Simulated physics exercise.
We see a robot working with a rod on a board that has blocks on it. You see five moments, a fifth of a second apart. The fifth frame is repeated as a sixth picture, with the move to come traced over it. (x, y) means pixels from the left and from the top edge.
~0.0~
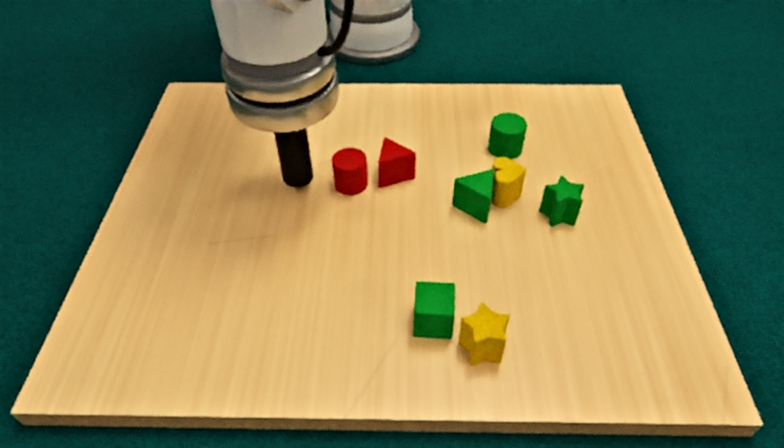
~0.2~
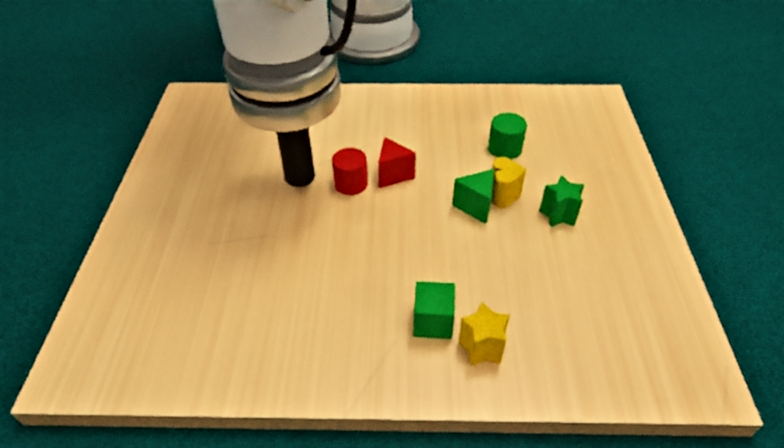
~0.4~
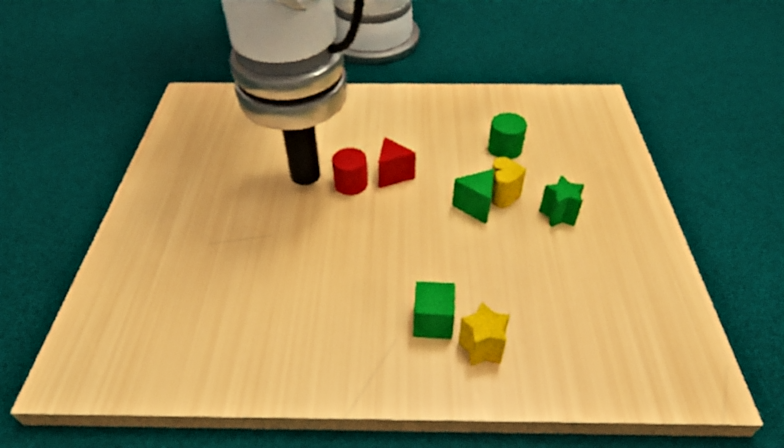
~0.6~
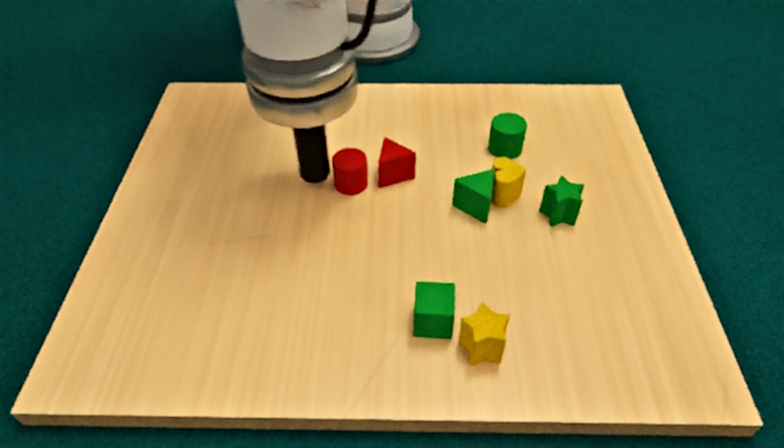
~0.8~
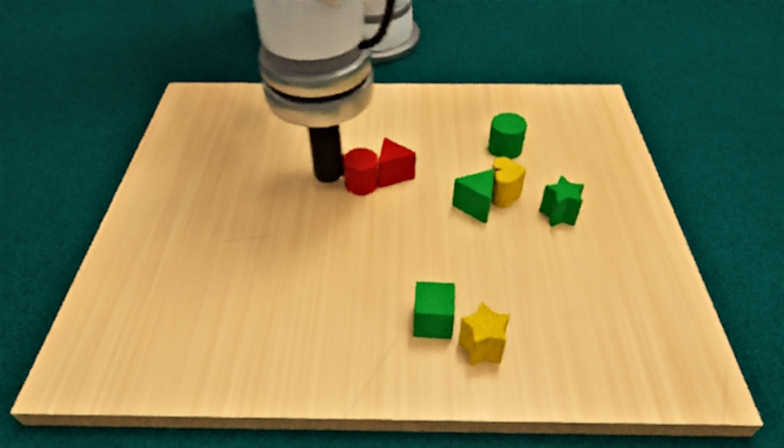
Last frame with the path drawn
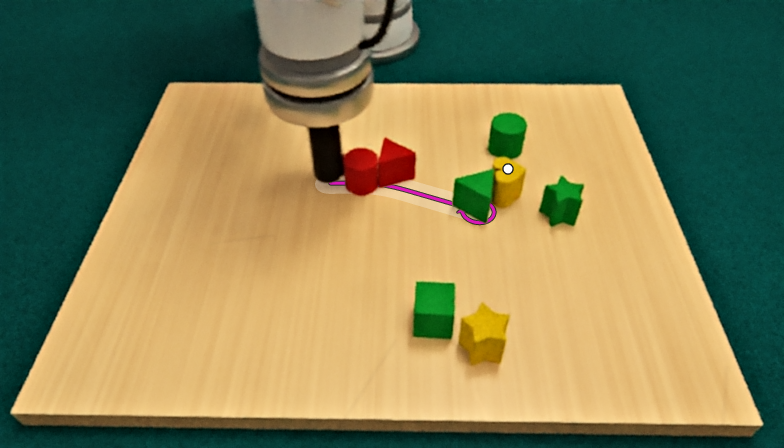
To begin with, a robot's dark rod stands on a wooden board just left of a red cylinder and a red triangular block, with green and yellow blocks to the right. The rod moves slowly right toward the cylinder, then pushes it slightly right, against the red triangular block.
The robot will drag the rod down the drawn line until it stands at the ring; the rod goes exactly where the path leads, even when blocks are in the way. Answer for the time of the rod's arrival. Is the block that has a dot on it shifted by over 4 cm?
No - that is not the case.
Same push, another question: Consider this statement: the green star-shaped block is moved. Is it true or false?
The statement is incorrect.
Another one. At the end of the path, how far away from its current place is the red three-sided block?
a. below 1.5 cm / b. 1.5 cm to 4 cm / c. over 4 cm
My pick is b.
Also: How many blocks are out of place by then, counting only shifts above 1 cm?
It should be three or more, as far as I can tell.
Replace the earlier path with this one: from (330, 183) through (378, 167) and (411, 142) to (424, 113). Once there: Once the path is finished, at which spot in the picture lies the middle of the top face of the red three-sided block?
In the picture, that point is around (421, 150).
Path on the board, from (330, 183) by way of (405, 190) to (478, 211); the dot is on the yellow heart-shaped block.
The first path, step by step. One third of the way, rod (380, 175); red circle (412, 166); red three-sided block (422, 148), turned 65° anticlockwise.
Two thirds of the way, rod (430, 187); red circle (458, 187); red three-sided block (423, 148), turned 70° anticlockwise; green three-sided block (493, 188), turned 45° anticlockwise.
At the end, rod (480, 201); red circle (491, 210); red three-sided block (423, 148), turned 70° anticlockwise; green three-sided block (518, 196), turned 85° anticlockwise; yellow heart-shaped block in place; green star-shaped block in place.
